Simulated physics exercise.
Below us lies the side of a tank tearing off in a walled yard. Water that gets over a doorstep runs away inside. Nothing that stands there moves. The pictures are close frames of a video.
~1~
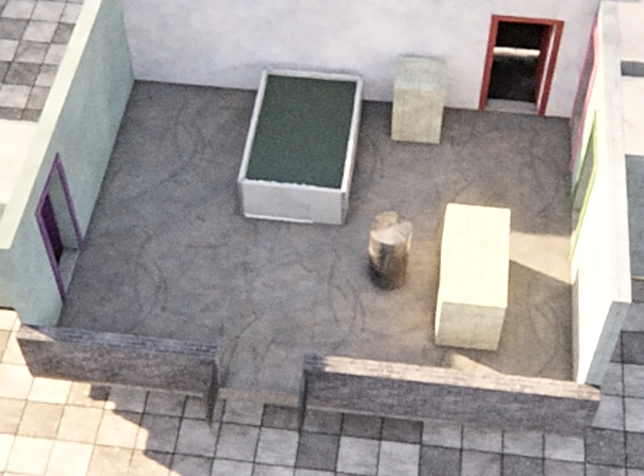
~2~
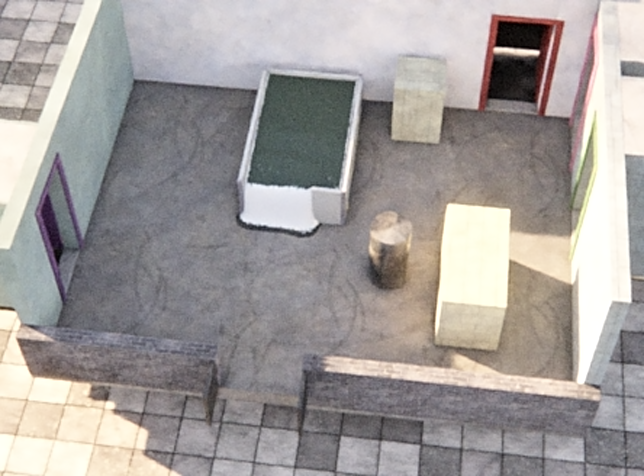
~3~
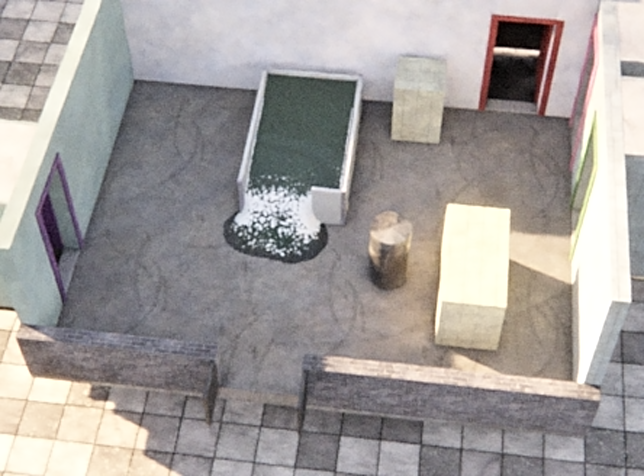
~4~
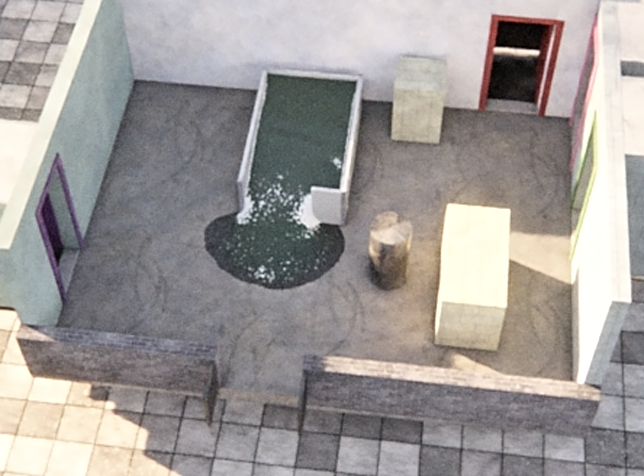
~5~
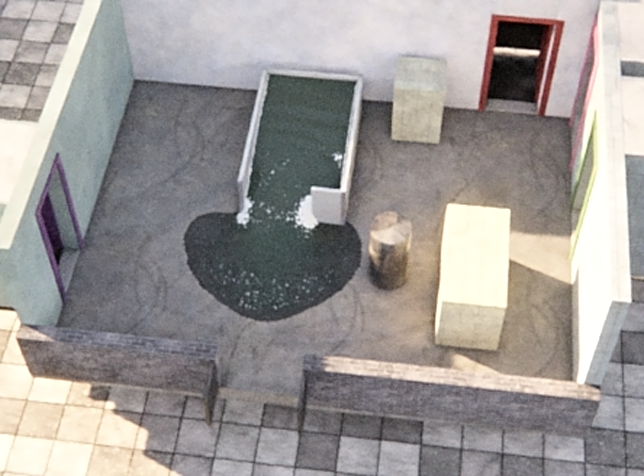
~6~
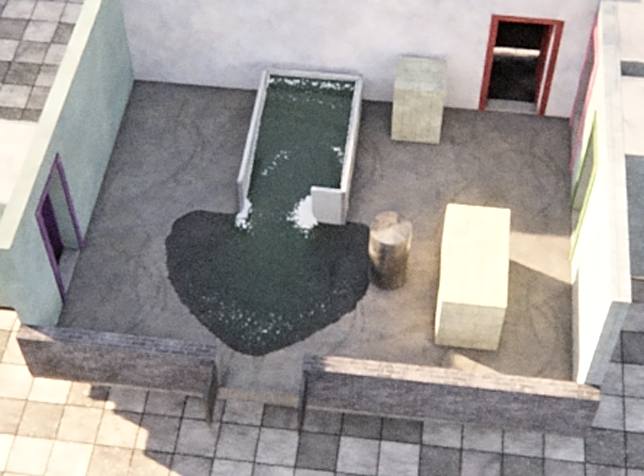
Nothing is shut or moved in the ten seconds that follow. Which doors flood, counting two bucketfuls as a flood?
One by one: The red door admits no more than that; the purple door lets in a lot; the pink door admits no more than that; the green door admits no more than that.
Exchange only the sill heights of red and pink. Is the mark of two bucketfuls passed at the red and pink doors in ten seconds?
One by one: Red takes less, pink is under.
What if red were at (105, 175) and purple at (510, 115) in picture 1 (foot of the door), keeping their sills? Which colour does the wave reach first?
I say the red one.
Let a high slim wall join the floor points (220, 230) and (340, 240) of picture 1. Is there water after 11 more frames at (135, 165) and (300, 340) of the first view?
In turn: Under water, free of water.
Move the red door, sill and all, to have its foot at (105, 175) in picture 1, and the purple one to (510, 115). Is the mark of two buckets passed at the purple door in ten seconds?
Purple takes less.
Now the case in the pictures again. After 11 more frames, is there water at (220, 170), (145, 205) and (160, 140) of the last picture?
As listed: Not flooded, free of water, clear.
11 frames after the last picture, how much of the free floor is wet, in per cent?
Close to 35 %.
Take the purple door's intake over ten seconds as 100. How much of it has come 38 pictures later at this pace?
Near 70 in a hundred.
A moment on, water covers 30 % of the floor; the red door not reached, the purple door not reached, the pink door not reached, the green door not reached.
Next, water covers 35 % of the floor; the red door not reached, the purple door wet at the sill, nothing in, the pink door not reached, the green door not reached.
Then, water covers 40 % of the floor; the red door not reached, the purple door over two buckets in, the pink door not reached, the green door not reached.
Later, water covers 70 % of the floor; the red door not reached, the purple door over two buckets in, the pink door not reached, the green door wet at the sill, nothing in.
In the end, water covers 85 % of the floor; the red door wet at the sill, nothing in, the purple door over two buckets in, the pink door wet at the sill, nothing in, the green door wet at the sill, nothing in.
